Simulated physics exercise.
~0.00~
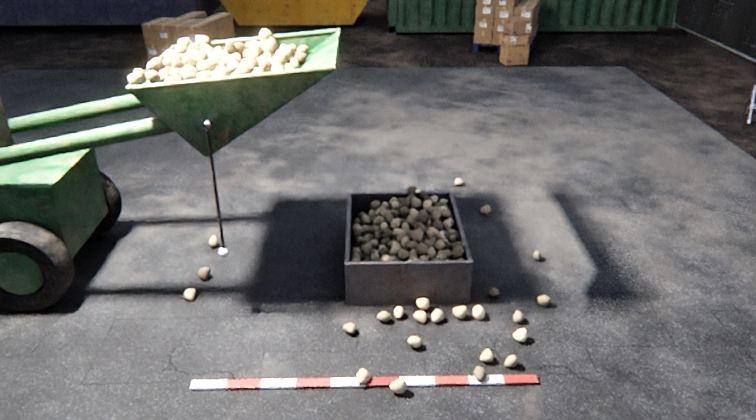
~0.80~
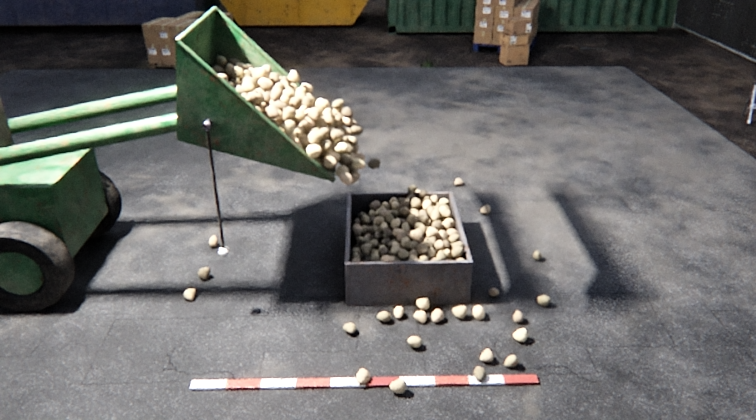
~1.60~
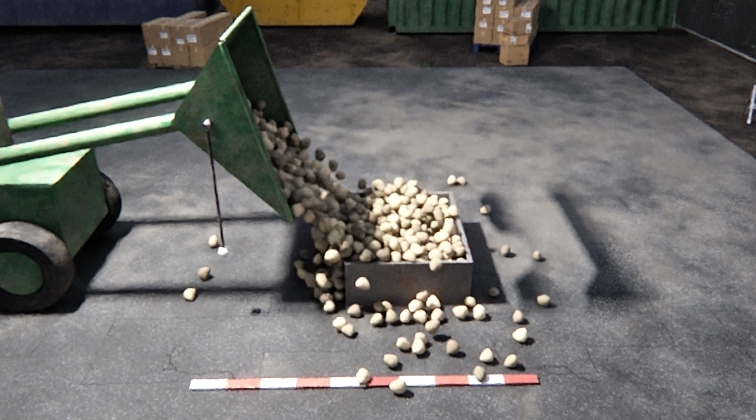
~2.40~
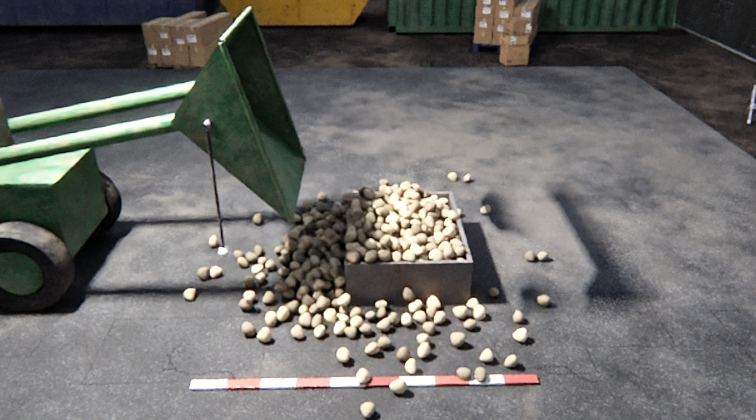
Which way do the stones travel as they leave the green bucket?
They slide down and to the right, towards the bin.
